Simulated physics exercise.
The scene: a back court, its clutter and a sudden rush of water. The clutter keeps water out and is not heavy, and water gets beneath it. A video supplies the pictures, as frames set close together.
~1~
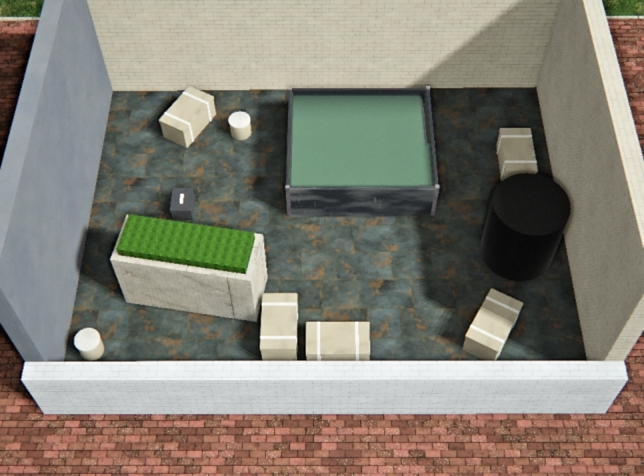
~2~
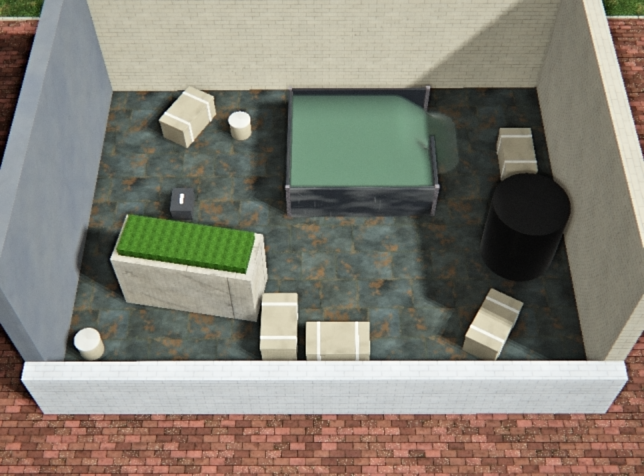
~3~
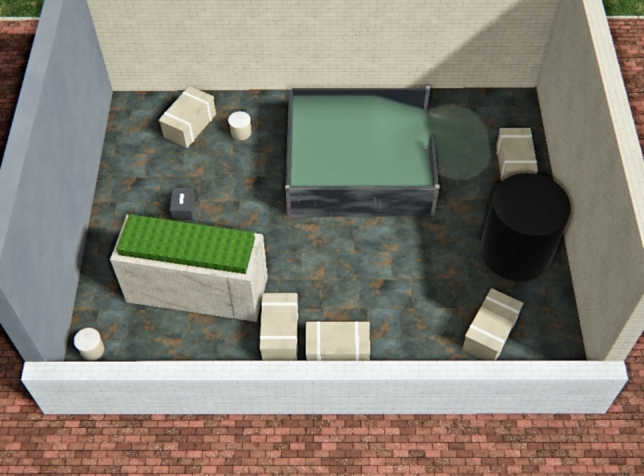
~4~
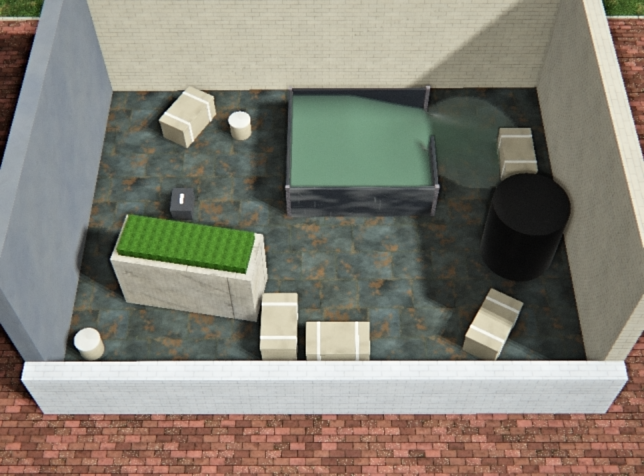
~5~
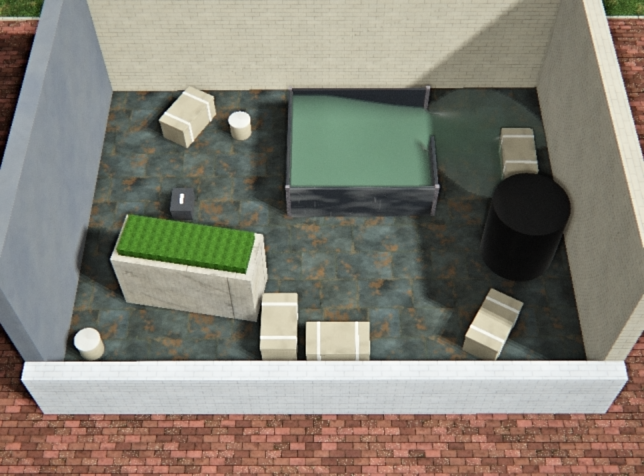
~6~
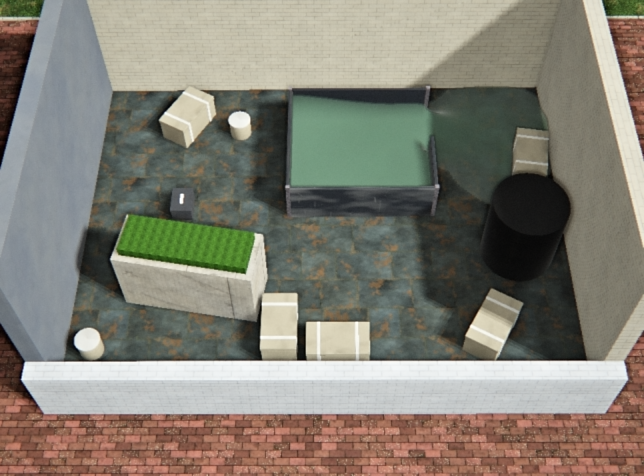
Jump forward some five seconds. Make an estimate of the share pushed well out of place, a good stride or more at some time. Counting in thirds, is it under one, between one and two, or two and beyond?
Share: Fewer than a third.
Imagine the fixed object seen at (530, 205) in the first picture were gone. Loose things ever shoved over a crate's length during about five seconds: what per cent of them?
Share: 20 %.
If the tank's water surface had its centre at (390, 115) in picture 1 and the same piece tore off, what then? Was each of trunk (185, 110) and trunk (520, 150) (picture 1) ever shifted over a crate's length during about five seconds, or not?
Fell short, travelled that far.
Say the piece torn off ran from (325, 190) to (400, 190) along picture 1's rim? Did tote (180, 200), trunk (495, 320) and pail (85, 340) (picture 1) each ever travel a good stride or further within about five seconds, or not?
Here is how they go, in order: Fails to go that far, dislodged that far, and dislodged that far.
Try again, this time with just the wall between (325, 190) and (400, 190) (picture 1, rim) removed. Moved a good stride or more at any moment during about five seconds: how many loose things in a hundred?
Estimate: Some 50 per cent.
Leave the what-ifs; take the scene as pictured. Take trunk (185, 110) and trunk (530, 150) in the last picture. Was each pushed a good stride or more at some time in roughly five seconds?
One after the other: No, swept aside.
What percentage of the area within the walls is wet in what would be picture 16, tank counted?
About 25 in a hundred.
A moment on, 0 of 8 are well off their spots; 1 afloat.
Next, 1 of 8 are well off their spots; 1 afloat.
Later, 1 of 8 are well off their spots; 1 afloat.
In the end, 1 of 8 are well off their spots, and 1 have been at some point; 2 afloat.
